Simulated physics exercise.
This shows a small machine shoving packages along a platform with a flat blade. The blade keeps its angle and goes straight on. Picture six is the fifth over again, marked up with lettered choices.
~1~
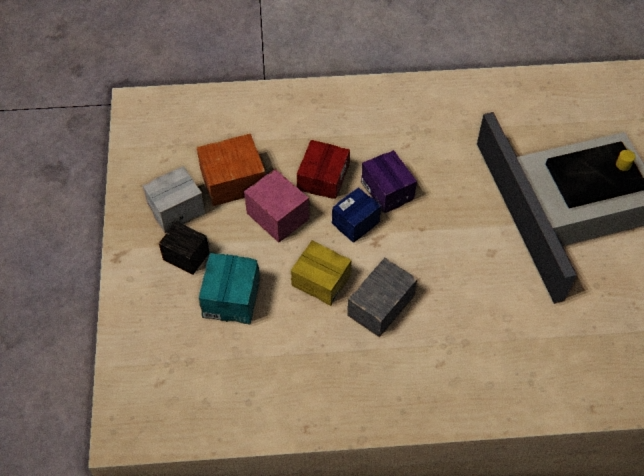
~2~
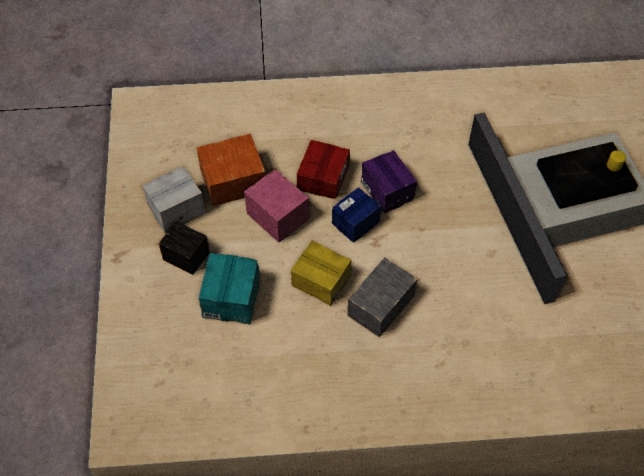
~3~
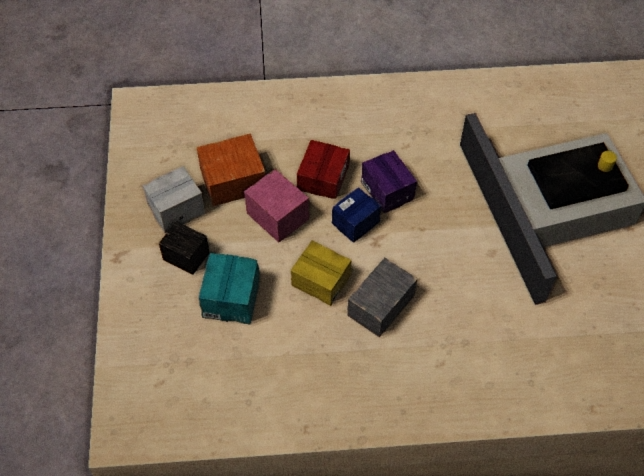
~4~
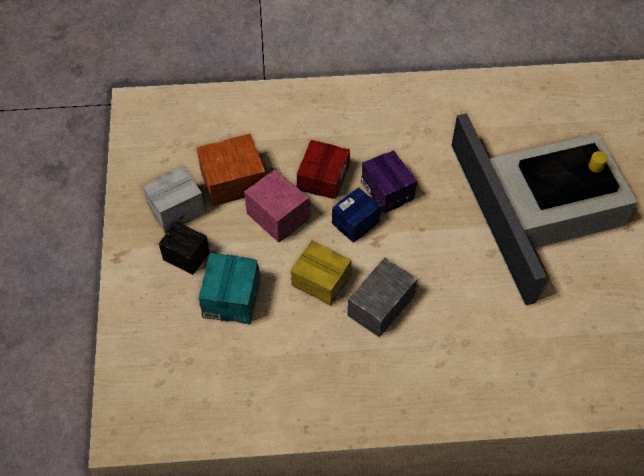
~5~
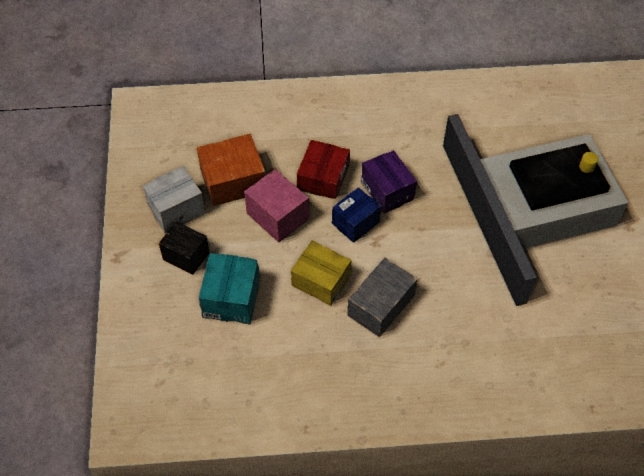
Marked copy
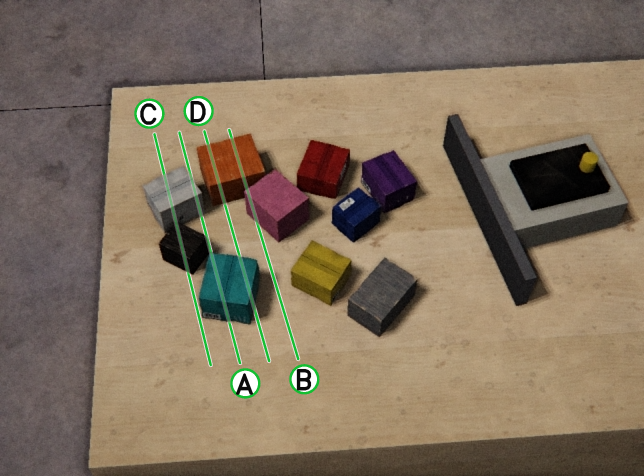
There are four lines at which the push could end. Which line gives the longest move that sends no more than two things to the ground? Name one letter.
At C, and not beyond.
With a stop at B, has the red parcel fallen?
No.
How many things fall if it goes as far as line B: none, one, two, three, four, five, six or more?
By then, none.
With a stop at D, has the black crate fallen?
No.
On the marked copy, A at (207, 238); B at (261, 235); C at (180, 240); D at (234, 237).
Following C. Soon after the start, robot (443, 183); grey crate (364, 302); red parcel (294, 168).
Later, robot (333, 190); white box (134, 215); orange crate (159, 174).
In the end, robot (247, 195); orange crate over the edge; white box over the edge; two fallen.
As for the rest, A is within the limit but short; B is within the limit but short; D is within the limit but short.
